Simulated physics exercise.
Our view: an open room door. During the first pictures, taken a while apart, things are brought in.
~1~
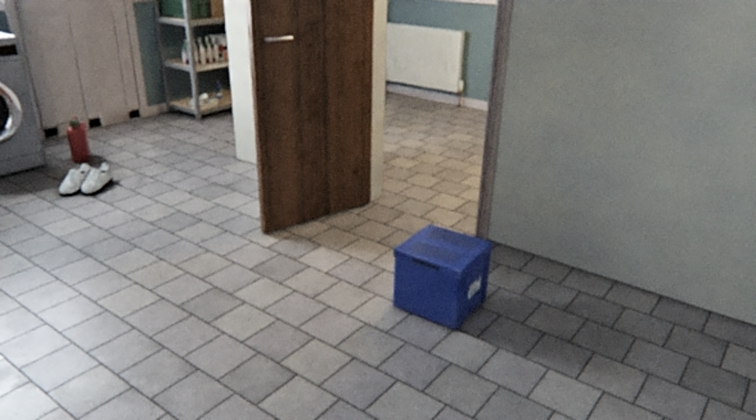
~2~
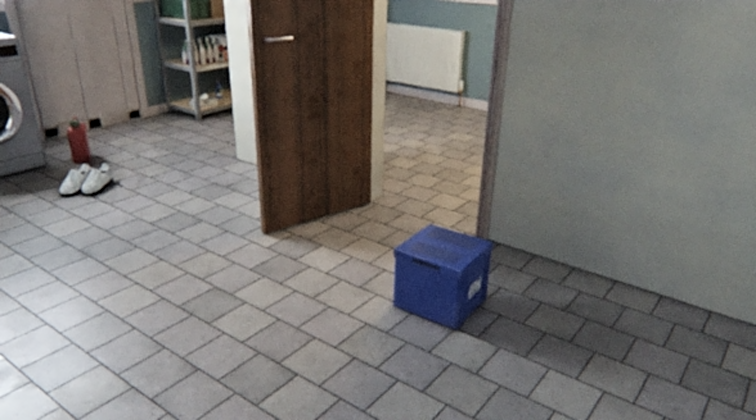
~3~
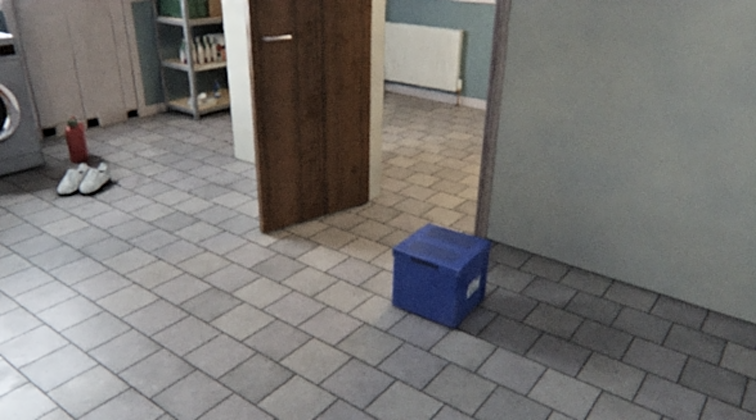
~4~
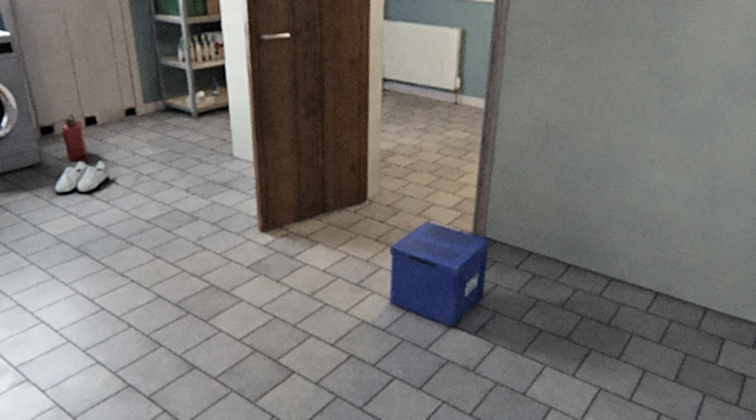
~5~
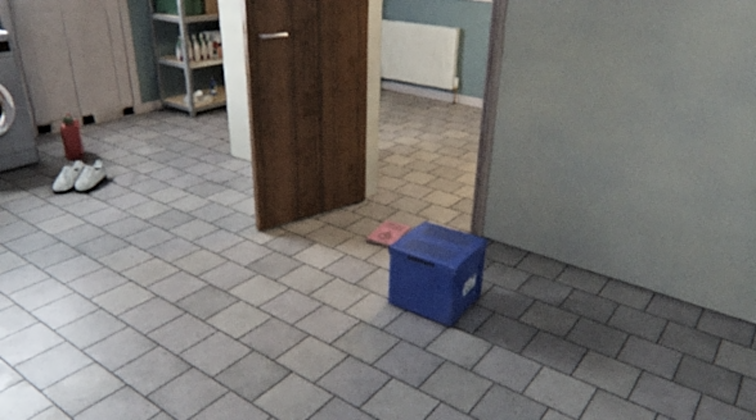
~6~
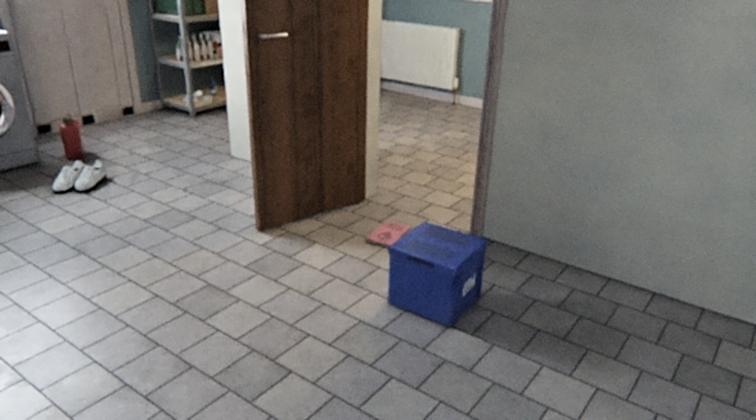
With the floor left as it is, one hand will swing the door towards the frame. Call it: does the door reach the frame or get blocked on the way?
It reaches the frame.
Then, 1.00 s later than the last frame, door at 65°.
Then, 1.50 s later than the last frame, door at 32°; pink book moved a little near (414, 231).
Then, 1.90 s later than the last frame, door at 6°; pink book moved about its own width near (443, 221).
When it is over, door at 0°; moved from the start, pink book; blue tote as before. End places, in pixels of the last picture, pink book near (450, 215).
